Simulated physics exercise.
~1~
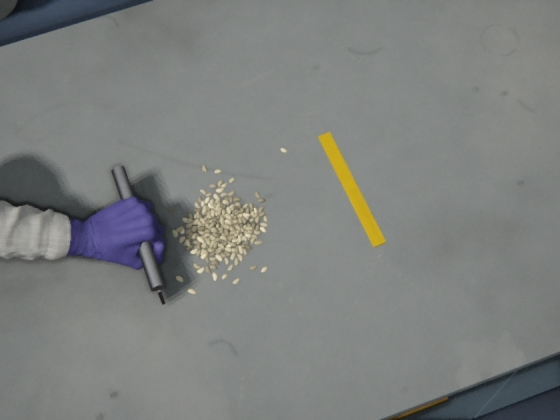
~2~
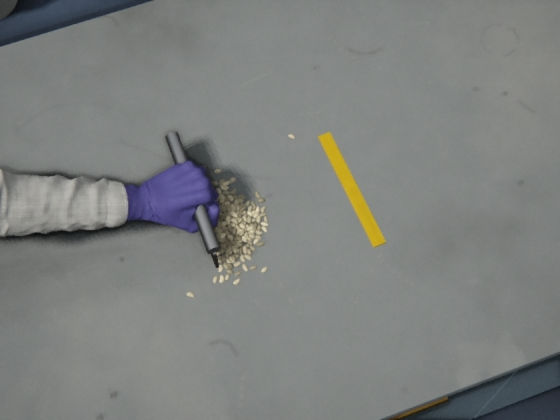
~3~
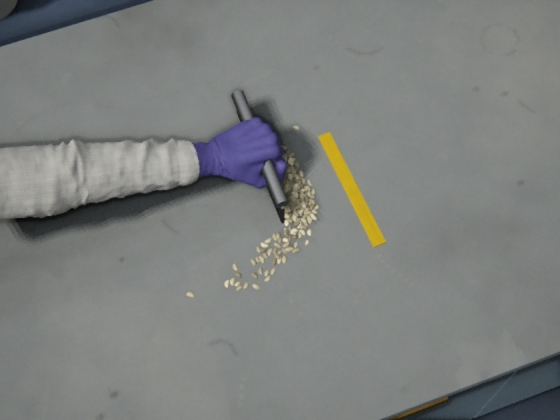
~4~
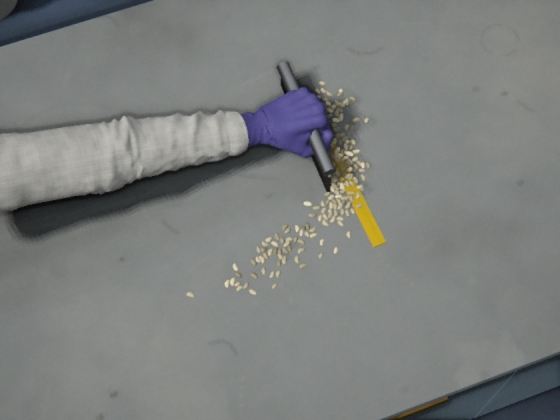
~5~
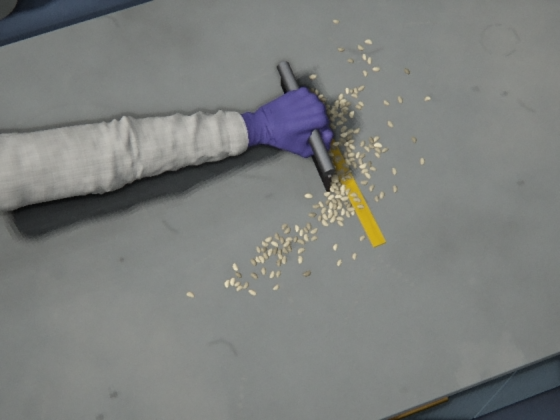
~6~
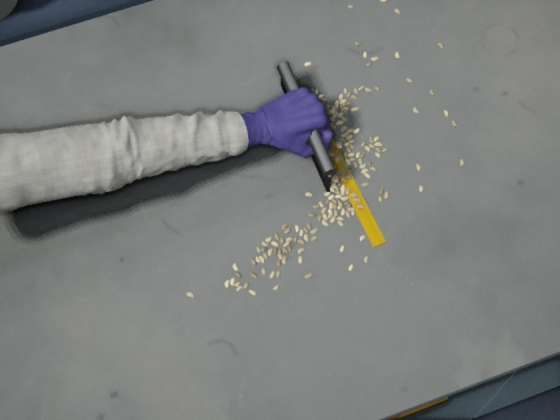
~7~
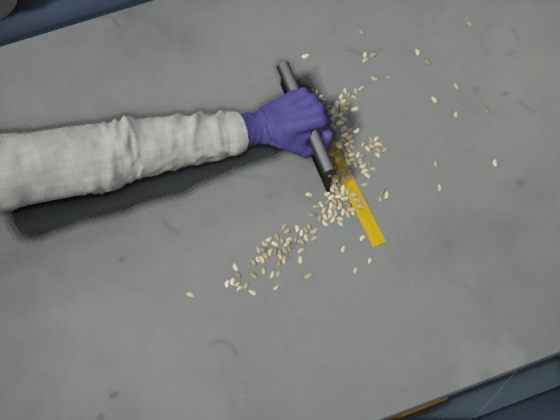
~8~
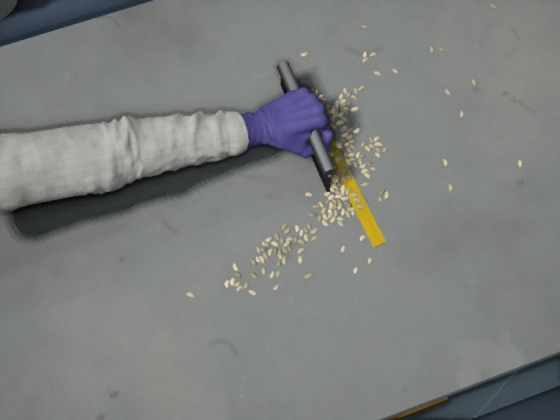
On a grey surface, a gloved hand pushes white beans rightward, scattering them across a yellow strip.
